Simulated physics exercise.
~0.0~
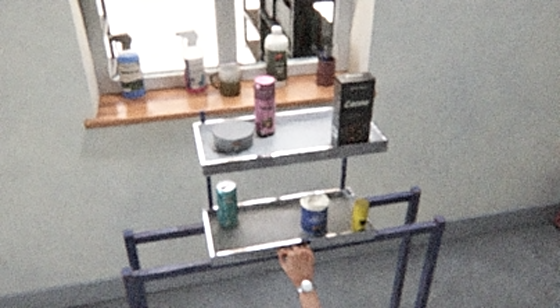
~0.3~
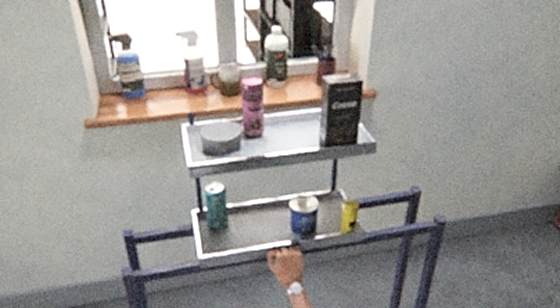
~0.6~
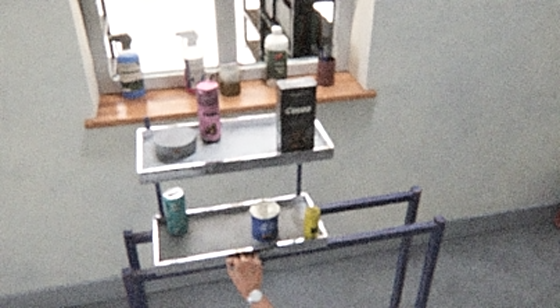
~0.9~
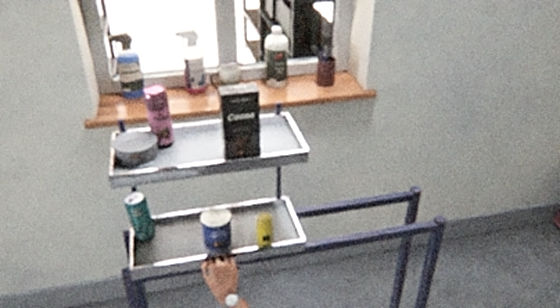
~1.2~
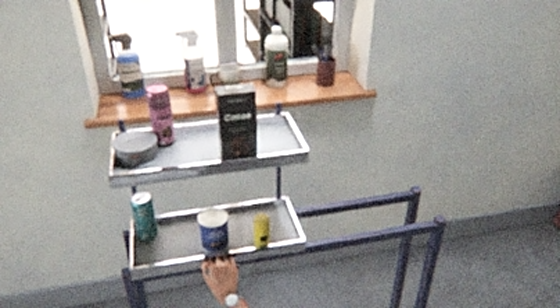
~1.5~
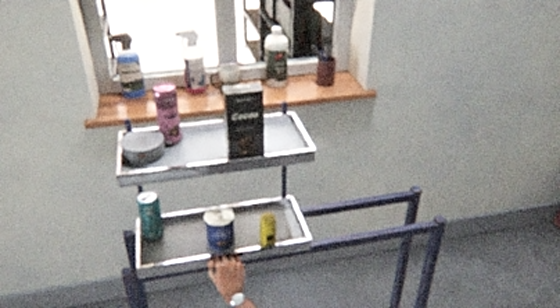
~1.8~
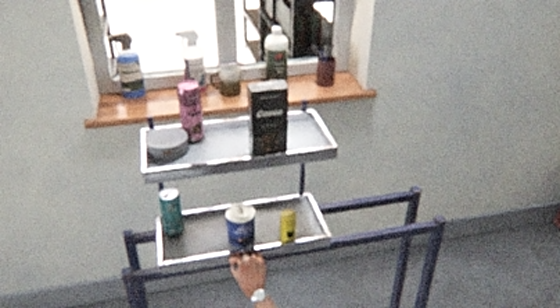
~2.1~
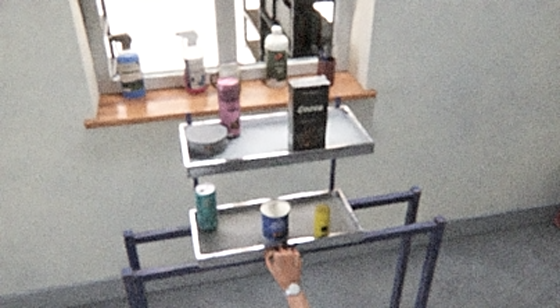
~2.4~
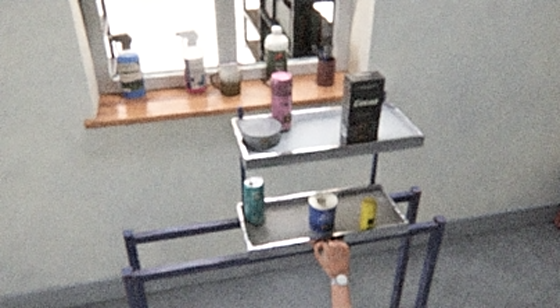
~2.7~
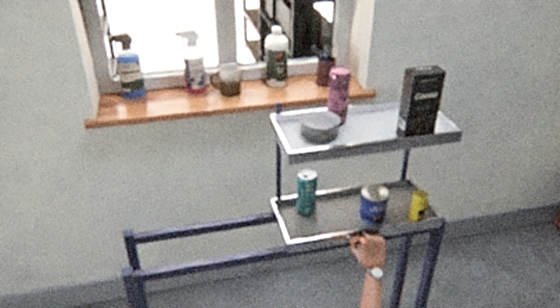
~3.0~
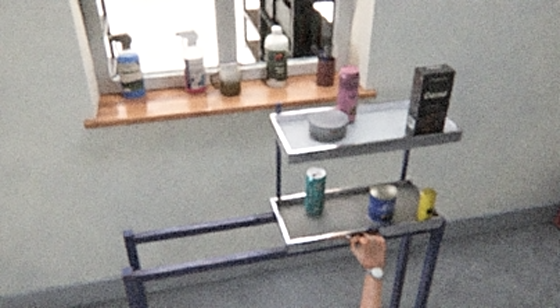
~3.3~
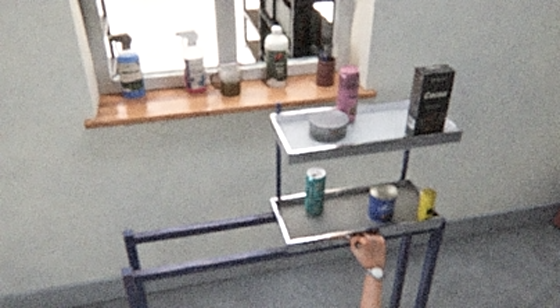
By a window, a hand slides a two-tier rack of containers left, then right to the far end, everything still upright.
